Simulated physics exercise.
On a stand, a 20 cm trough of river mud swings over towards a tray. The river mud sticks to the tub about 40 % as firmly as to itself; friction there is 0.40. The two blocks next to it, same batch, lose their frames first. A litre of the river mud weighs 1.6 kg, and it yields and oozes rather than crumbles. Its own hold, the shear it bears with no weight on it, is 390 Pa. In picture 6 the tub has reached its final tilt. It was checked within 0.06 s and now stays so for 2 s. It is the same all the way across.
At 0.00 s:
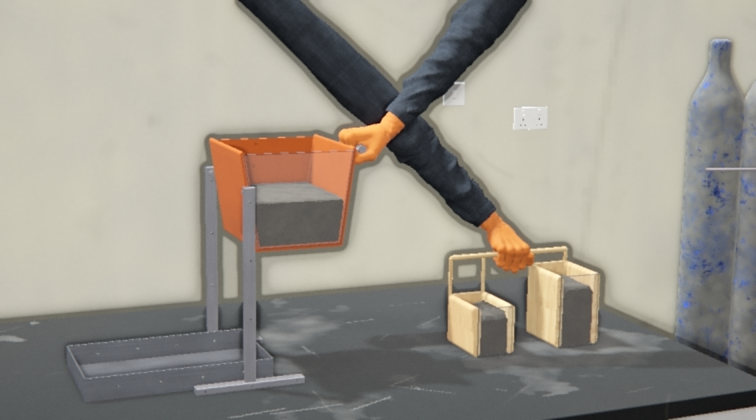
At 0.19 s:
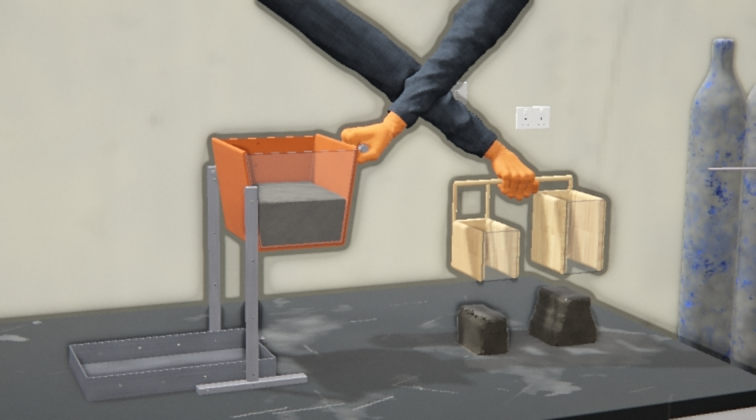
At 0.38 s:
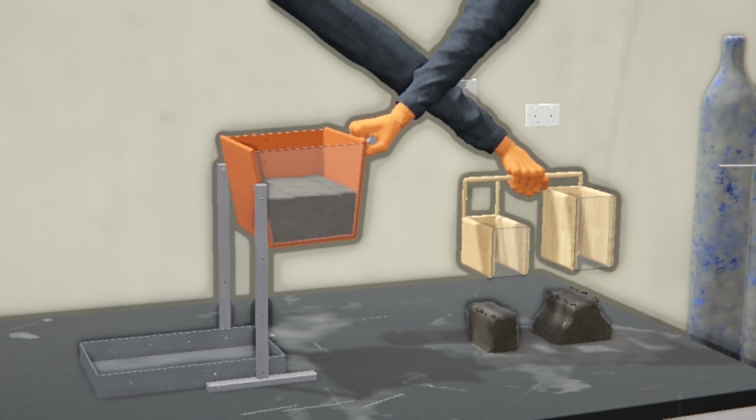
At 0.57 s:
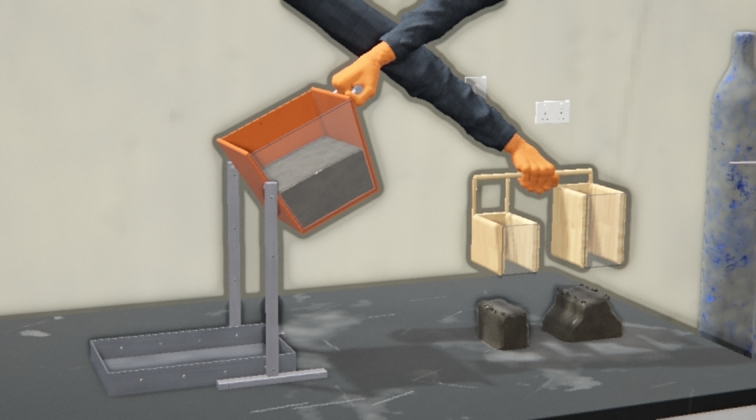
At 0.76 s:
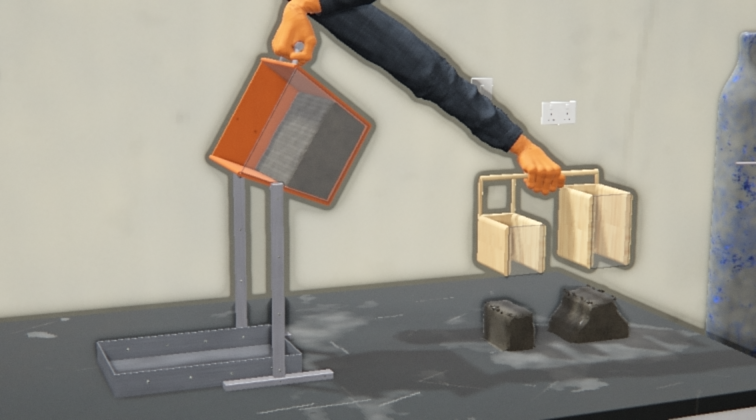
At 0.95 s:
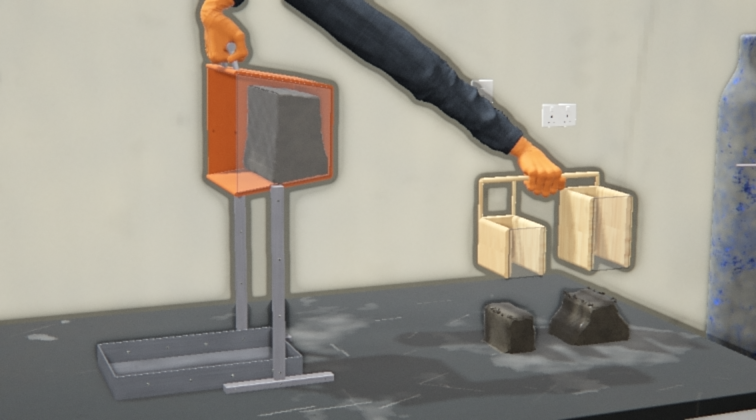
Workbench, one hand lifting moulds off two mud blocks that sag, another then tilting an orange tub of mud far leftward.
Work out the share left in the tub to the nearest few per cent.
It comes to some 54 %.
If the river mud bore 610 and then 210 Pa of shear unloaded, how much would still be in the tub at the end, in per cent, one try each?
In that order: 65 %, 45 %.
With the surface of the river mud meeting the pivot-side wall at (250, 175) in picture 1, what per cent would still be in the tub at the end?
It would be near 35 %.
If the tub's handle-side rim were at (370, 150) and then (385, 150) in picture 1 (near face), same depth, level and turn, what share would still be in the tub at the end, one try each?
In that order: 45 %, 40 %.
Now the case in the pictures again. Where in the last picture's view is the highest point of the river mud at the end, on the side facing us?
At about (291, 153).
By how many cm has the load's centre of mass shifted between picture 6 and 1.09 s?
About 6 cm.
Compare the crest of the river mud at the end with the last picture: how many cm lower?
Roughly 12 cm.
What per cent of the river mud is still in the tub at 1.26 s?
About 65 %.
By 1.09 s, the tub is at 89 degrees and holds 100 %.
By 1.26 s, the tub is at 89 degrees and holds 67 %.
By 1.43 s, the tub is at 89 degrees and holds 54 %.
By 1.60 s, the tub is at 89 degrees and holds 54 %.
By 2.95 s, at the end, the tub is at 89 degrees and holds 54 %.
